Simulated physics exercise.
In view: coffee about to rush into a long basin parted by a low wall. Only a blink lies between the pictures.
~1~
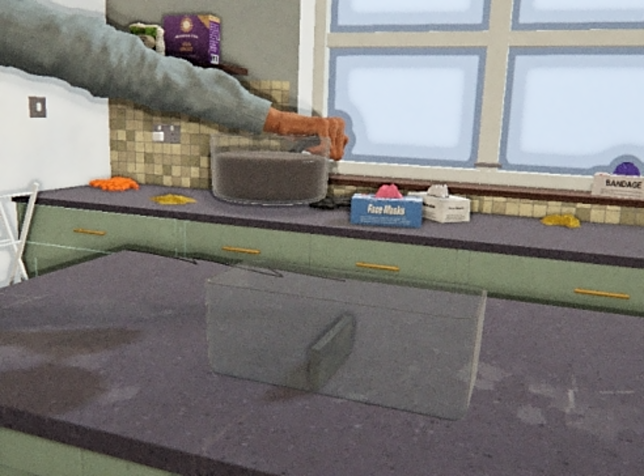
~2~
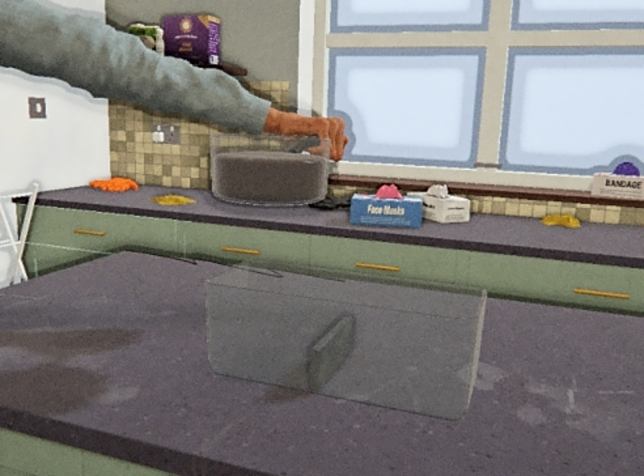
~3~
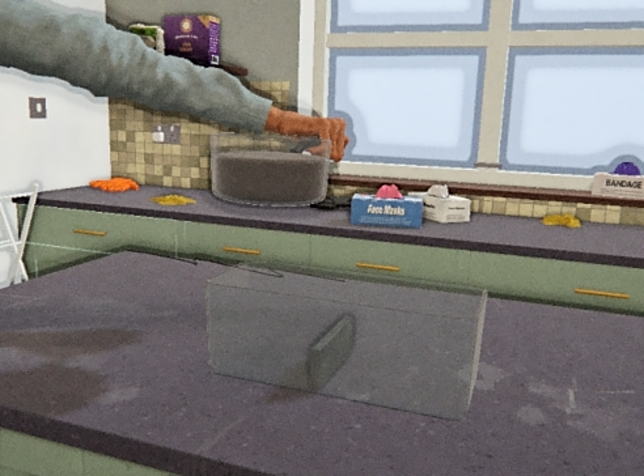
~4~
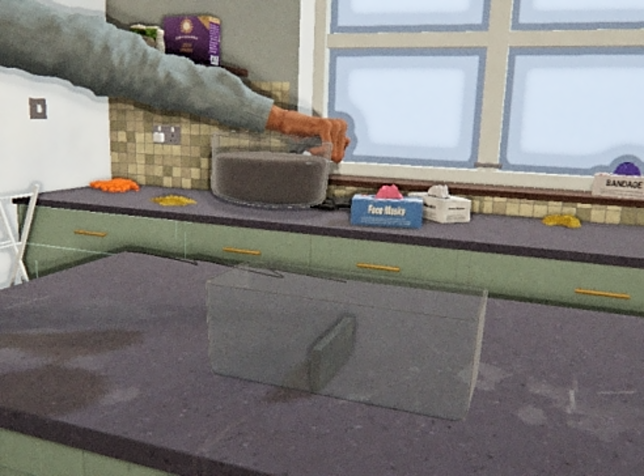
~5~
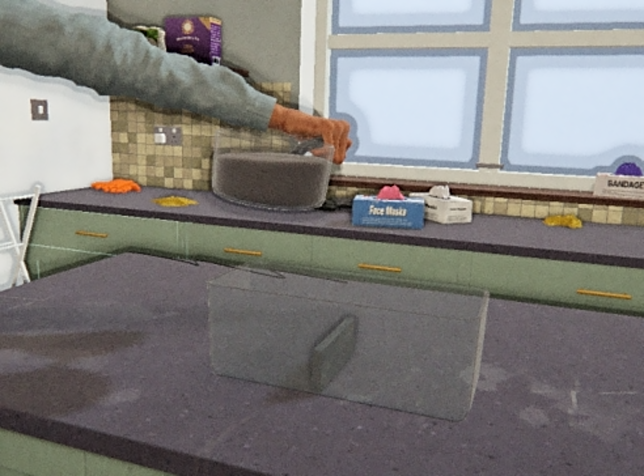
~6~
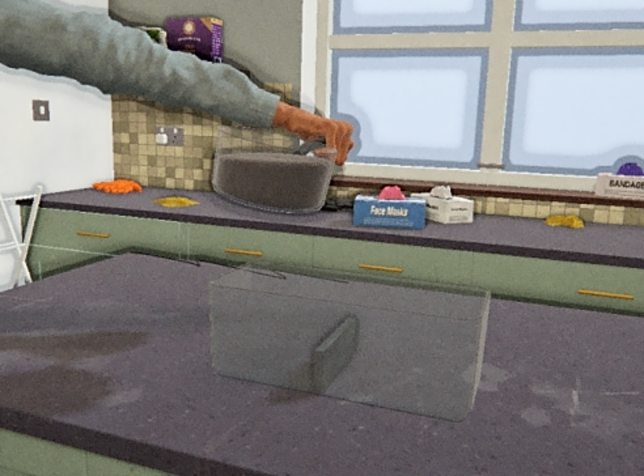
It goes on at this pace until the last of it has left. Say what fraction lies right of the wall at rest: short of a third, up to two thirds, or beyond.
It comes to above two thirds.
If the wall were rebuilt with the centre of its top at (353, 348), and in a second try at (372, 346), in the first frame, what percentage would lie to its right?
First some 60, then 40 per cent.
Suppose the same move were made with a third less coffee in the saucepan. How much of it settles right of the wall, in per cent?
Near 70 %.
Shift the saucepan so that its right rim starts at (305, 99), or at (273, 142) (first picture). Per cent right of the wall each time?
First some 70, then 15 per cent.
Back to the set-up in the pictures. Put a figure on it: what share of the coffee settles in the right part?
Near 80 %.
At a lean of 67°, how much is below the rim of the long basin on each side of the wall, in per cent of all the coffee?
Left about 0, right about 10.
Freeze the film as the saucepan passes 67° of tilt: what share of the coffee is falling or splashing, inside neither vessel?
Some 30 per cent.
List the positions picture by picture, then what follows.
In the first frame, it leans 0°; its right rim is at (326, 141); the coffee meets the walls at (223, 153) and (325, 159); the long basin's rim runs from (229, 270) to (482, 304); the wall's top is at (333, 333).
In the second frame, it leans 0°; its right rim is at (326, 142); the coffee meets the walls at (223, 154) and (325, 160).
In the third frame, it leans 2°; its right rim is at (327, 143); the coffee meets the walls at (224, 153) and (325, 161).
In the fourth frame, it leans 4°; its right rim is at (328, 146); the coffee meets the walls at (224, 154) and (326, 161).
In the fifth frame, it leans 7°; its right rim is at (330, 150); the coffee meets the walls at (226, 155) and (328, 162).
In the sixth frame, it leans 11°; its right rim is at (332, 155); the coffee meets the walls at (227, 156) and (330, 163).
A moment on, the saucepan is tipped part way and 60 per cent is still to pour, 0 is left of the wall and 9 right of it.
Next, the saucepan is tipped right over and 9 per cent is still to pour, 7 is left of the wall and 74 right of it.
Then the saucepan is tipped right over and 0 per cent is still to pour, 20 is left of the wall and 79 right of it.
Later the saucepan is tipped right over and 0 per cent is still to pour, 21 is left of the wall and 79 right of it.
In the end 21 per cent lies left of the wall, 79 right of it and 1 outside.
